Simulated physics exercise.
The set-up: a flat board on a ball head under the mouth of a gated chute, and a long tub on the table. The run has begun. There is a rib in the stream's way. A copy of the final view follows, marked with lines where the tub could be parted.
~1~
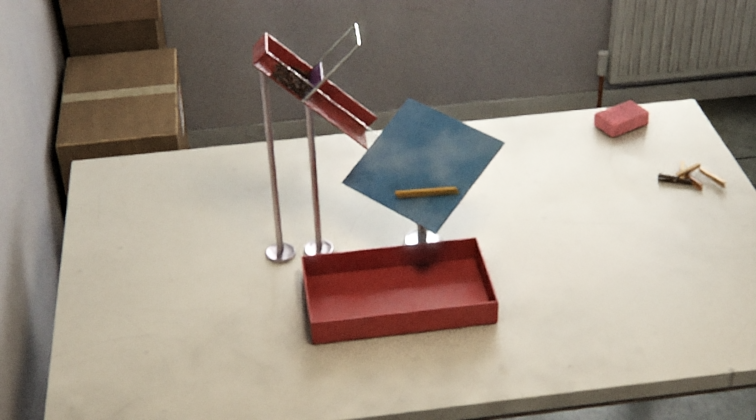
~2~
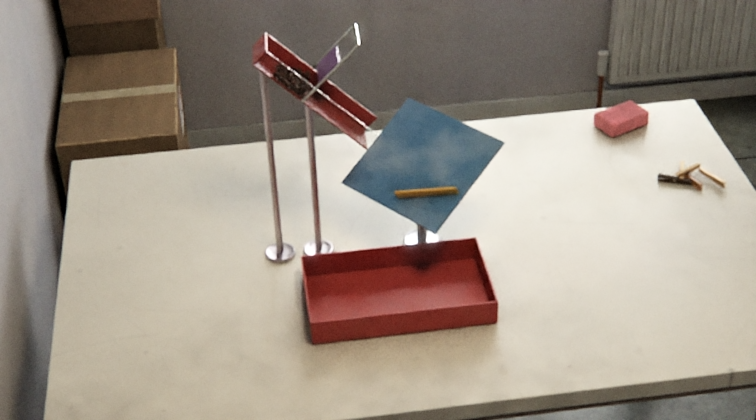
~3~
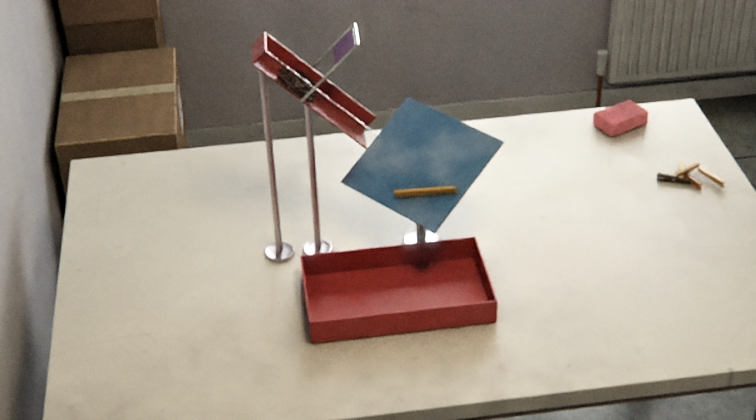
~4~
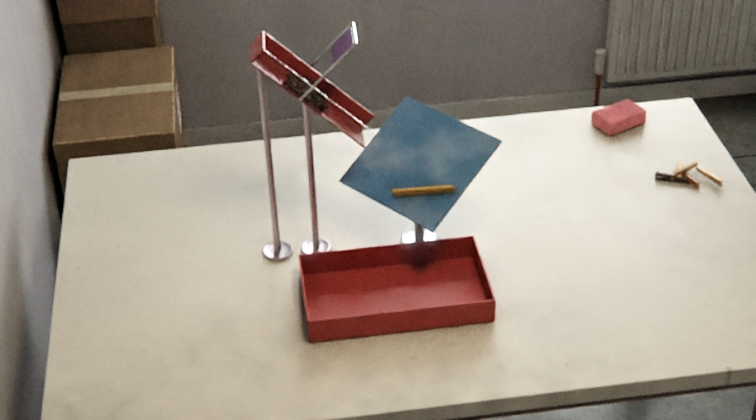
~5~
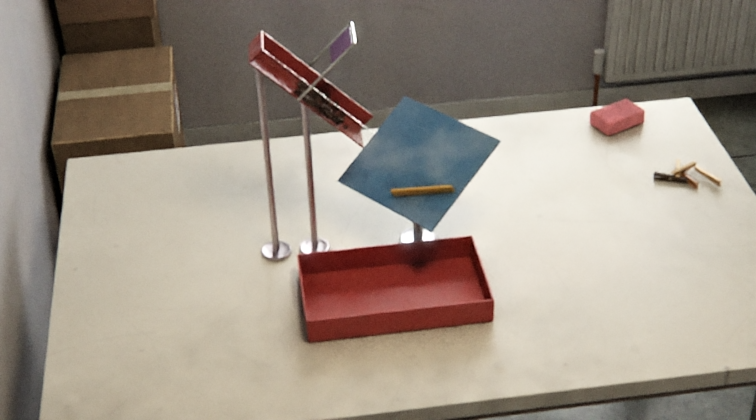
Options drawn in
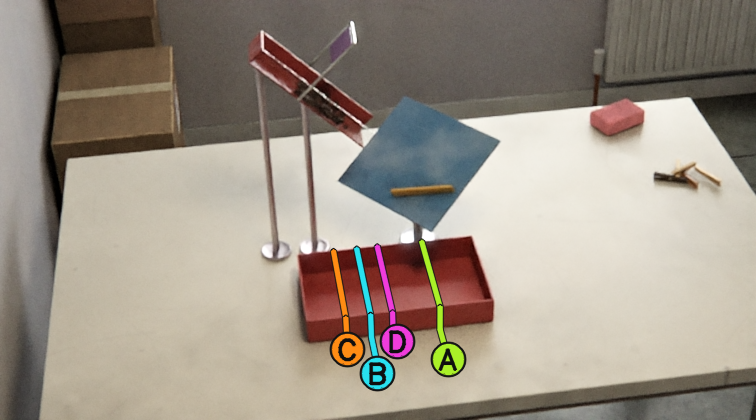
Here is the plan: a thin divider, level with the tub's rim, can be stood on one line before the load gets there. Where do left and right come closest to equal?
B beats the others.
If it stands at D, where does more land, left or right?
Left.
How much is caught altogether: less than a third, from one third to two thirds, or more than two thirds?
It is from one third to two thirds.
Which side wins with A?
The left side.
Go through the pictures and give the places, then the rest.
The first frame shows load behind the gate (297, 79), allspice berries; lip of the chute (366, 140), sloping fairly steeply.
The second frame shows middle of the board (421, 162), tilted fairly steeply; middle of its low edge (386, 207); of its high edge (455, 119).
The third frame shows front corners of the tub (311, 322) and (497, 301), empty; front of the load (312, 100).
The fourth frame shows middle of the load (310, 90); its front (324, 100), roughly a third of the way to the lip; rib from (453, 186) to (392, 191).
The fifth frame shows middle of the load (318, 100); its front (346, 127), roughly two thirds of the way to the lip.
On the marked copy, line A crosses the front rim at (439, 306); line B crosses the front rim at (370, 314); line C crosses the front rim at (345, 317); line D crosses the front rim at (392, 311).
For line A, of what is caught, almost all on the left of the divider, just a few on the right.
For line B, of what is caught, roughly half on the left of the divider, roughly half on the right.
For line C, of what is caught, about a tenth on the left of the divider, almost all on the right.
For line D, of what is caught, almost all on the left of the divider, just a few on the right.
